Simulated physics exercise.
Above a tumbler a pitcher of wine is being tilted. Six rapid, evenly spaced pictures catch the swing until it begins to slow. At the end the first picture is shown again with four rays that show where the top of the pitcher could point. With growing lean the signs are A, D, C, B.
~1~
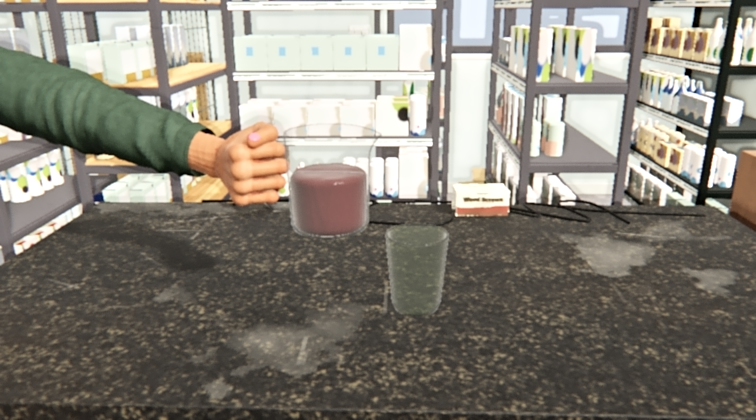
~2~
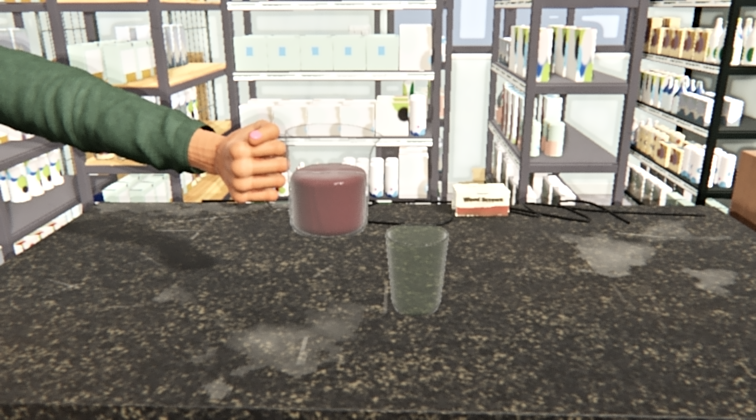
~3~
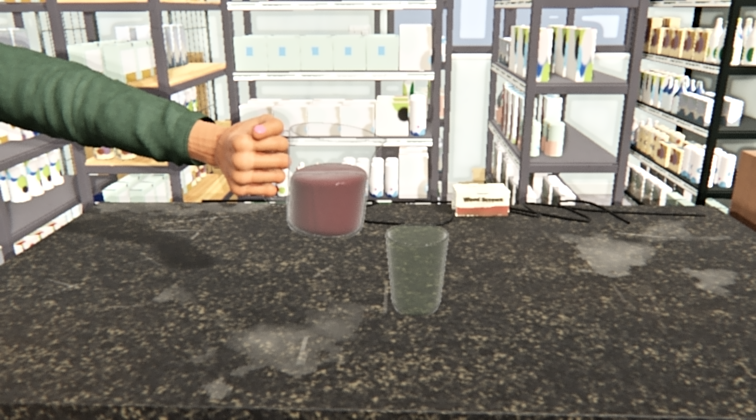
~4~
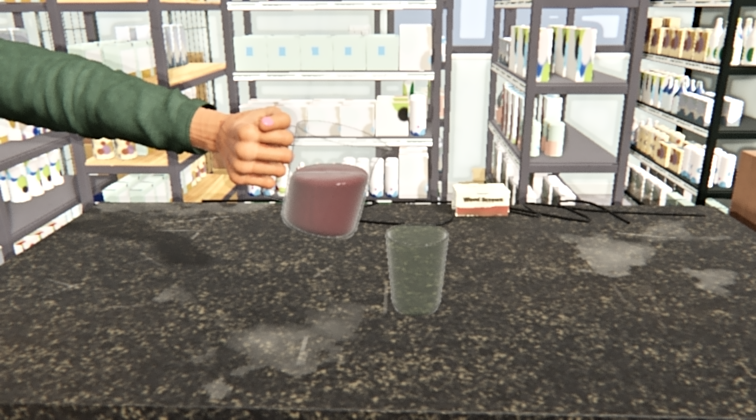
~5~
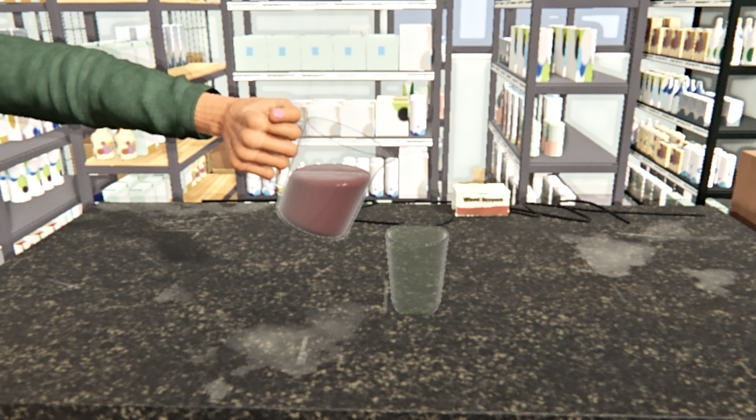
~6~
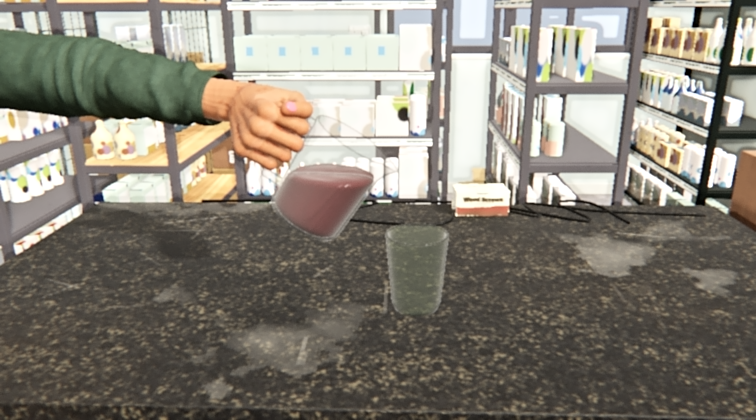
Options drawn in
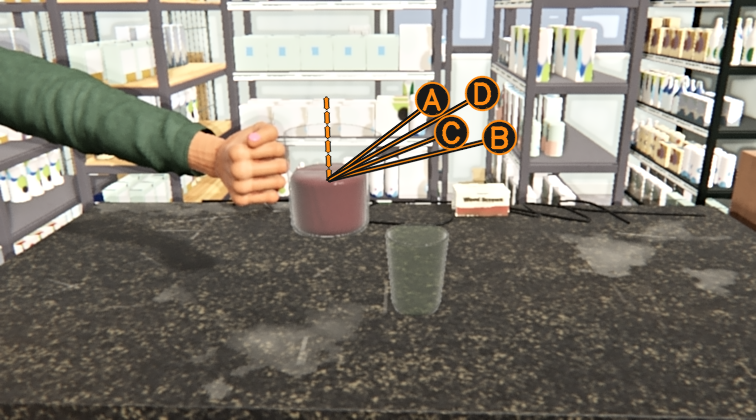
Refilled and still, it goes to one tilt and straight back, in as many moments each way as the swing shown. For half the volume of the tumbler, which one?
The best line is C.
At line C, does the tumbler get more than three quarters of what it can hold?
No, it does not.
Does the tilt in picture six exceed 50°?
No.
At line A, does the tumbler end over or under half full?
Under.
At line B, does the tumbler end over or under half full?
Over.
In orange, A at (419, 110); B at (482, 142); C at (435, 138); D at (468, 101).
With A, the tumbler ends with about 12 % of what it can hold.
With B, the tumbler ends with about 71 % of what it can hold.
With C, the tumbler ends with about 50 % of what it can hold.
With D, the tumbler ends with about 28 % of what it can hold.
